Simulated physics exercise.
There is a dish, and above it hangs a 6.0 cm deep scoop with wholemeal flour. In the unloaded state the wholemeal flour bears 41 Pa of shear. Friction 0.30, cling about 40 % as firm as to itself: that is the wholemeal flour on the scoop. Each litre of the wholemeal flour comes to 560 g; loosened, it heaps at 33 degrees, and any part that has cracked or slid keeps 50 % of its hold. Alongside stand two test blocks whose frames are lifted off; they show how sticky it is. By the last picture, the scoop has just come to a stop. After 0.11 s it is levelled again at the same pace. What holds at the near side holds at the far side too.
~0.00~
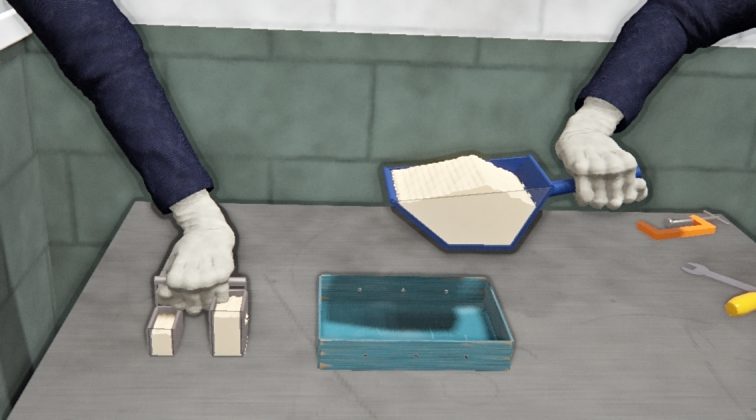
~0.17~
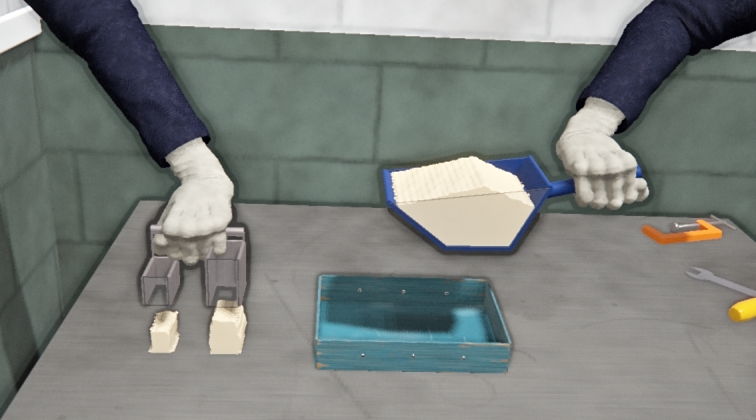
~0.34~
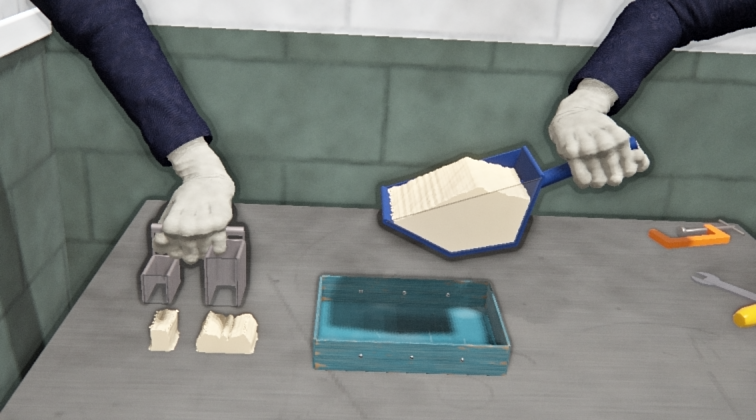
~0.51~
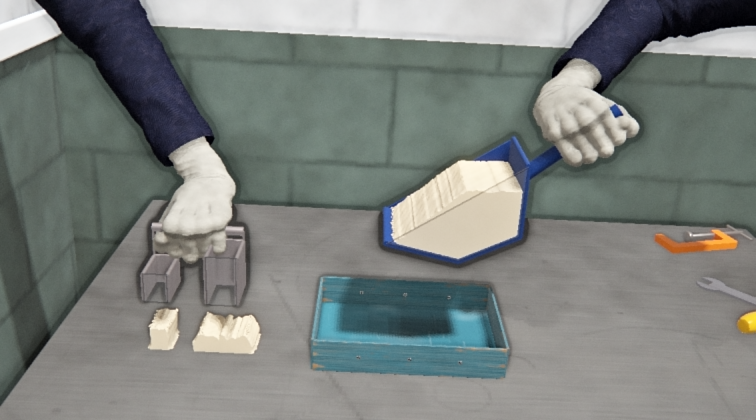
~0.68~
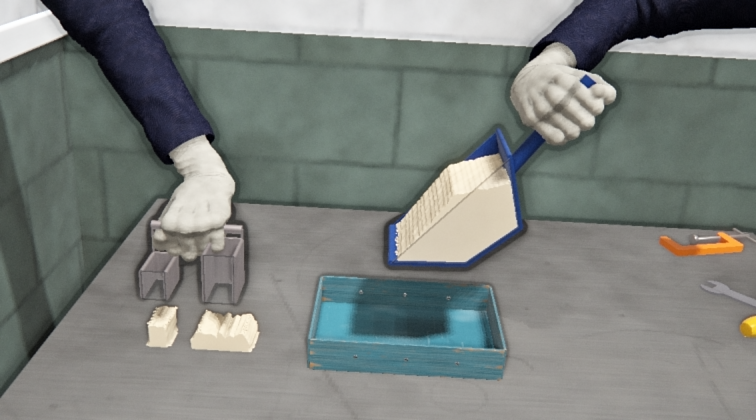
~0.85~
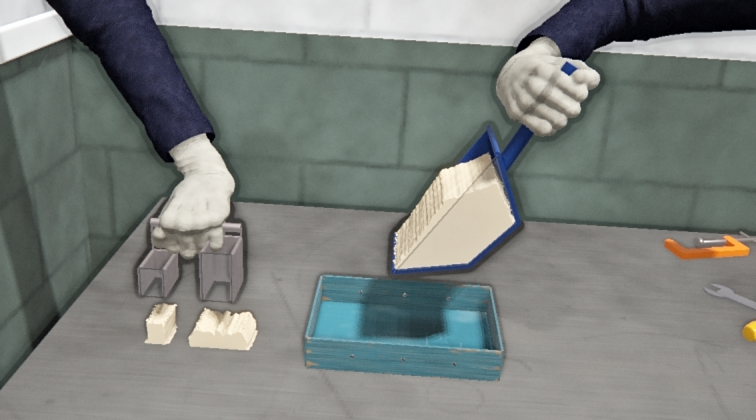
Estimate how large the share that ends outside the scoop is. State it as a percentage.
I would say roughly 13 per cent.
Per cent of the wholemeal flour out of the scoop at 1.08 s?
Roughly 4 %.
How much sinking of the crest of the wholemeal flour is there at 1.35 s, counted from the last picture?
Roughly 3.0 cm.
After 1.08 s, the scoop is at 44 degrees and 4 % has left it.
After 1.35 s, the scoop is at 22 degrees and 13 % has left it.
After 1.63 s, the scoop is at 1 degrees and 13 % has left it.
After 1.90 s, the scoop is at 0 degrees and 13 % has left it.
After 2.01 s, the scoop is at 0 degrees and 13 % has left it.
